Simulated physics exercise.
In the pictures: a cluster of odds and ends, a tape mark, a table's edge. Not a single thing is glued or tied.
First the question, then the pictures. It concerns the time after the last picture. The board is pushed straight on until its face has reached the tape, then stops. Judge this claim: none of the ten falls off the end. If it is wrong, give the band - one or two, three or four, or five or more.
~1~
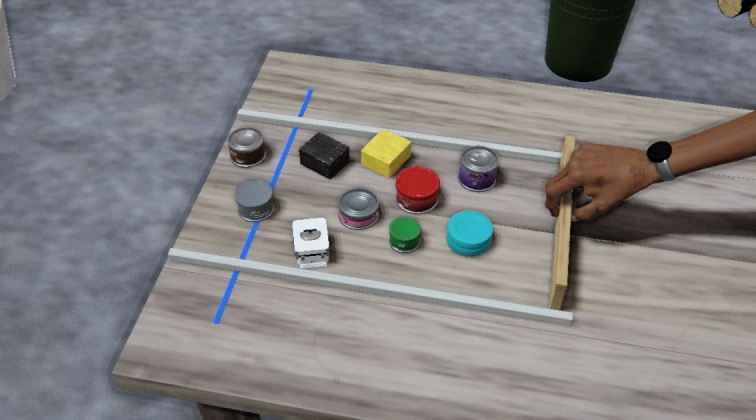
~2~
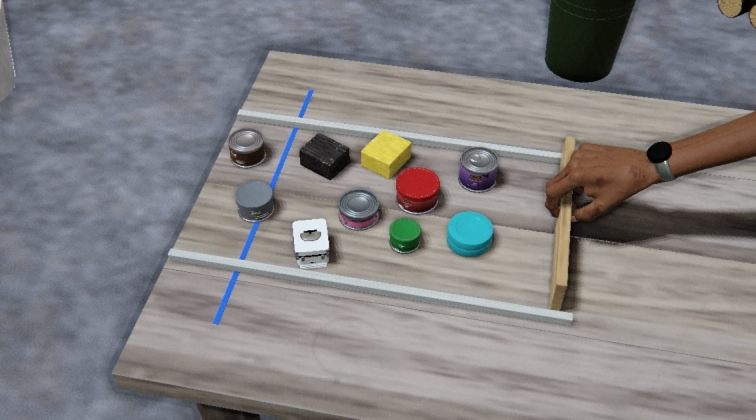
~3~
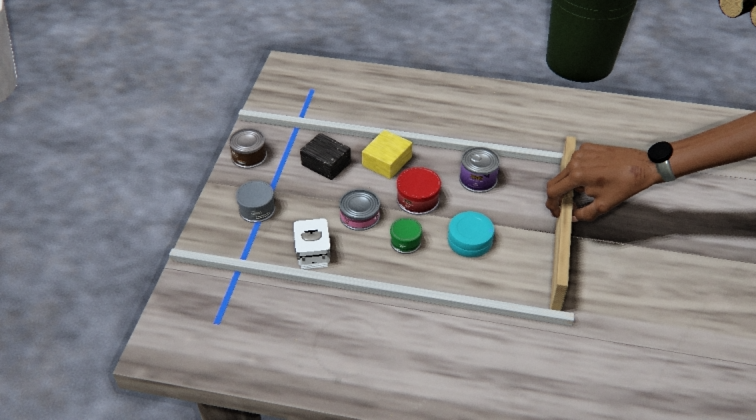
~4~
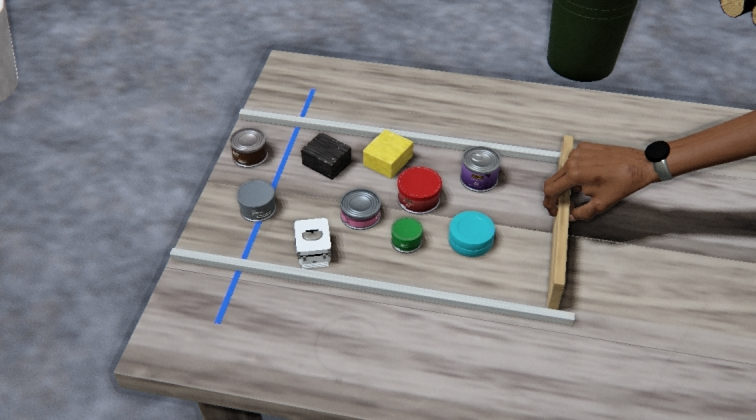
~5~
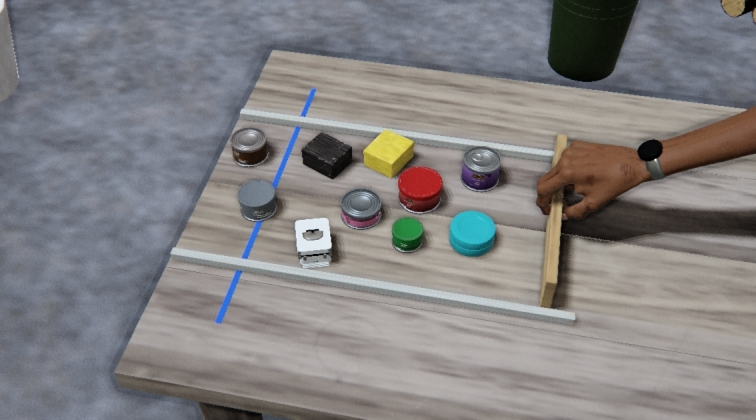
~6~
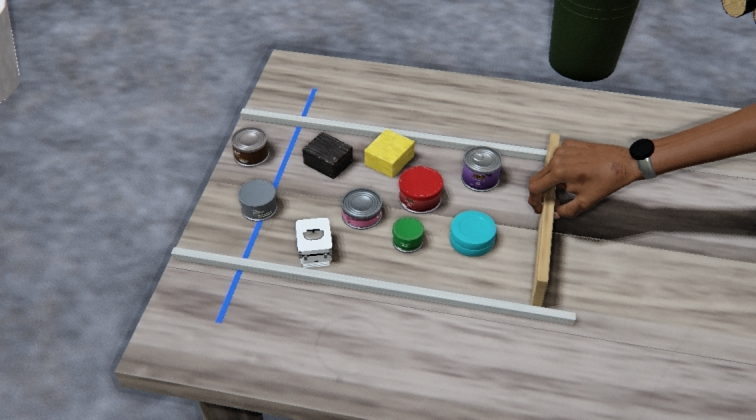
Well, what drops off the end works out to one or two of them.
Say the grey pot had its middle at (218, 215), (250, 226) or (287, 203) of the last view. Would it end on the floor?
Order of tries: On, off, on.
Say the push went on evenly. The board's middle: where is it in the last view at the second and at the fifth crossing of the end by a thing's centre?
About (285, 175) and about (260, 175).
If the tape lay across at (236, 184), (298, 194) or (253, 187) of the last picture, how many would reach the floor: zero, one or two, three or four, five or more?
In order: More than four, either one or two, 5 or more.
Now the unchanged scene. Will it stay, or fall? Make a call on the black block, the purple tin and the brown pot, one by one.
First the black block goes down, next the purple tin keeps its place, last the brown pot goes down.
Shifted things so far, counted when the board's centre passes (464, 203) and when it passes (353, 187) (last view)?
By then 3, and 9.
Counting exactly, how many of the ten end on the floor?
The exact number is 2.
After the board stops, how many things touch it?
The figure is 4.
A little later, none off yet; brown pot at rest near (250, 147); grey pot at rest near (258, 200); black block at rest near (328, 155).
Next, none off yet; brown pot shifted a little near (238, 147); grey pot at rest near (258, 200); black block shifted about its own width near (275, 152).
When it is over, the number that fall off is one or two; down, black block and brown pot.
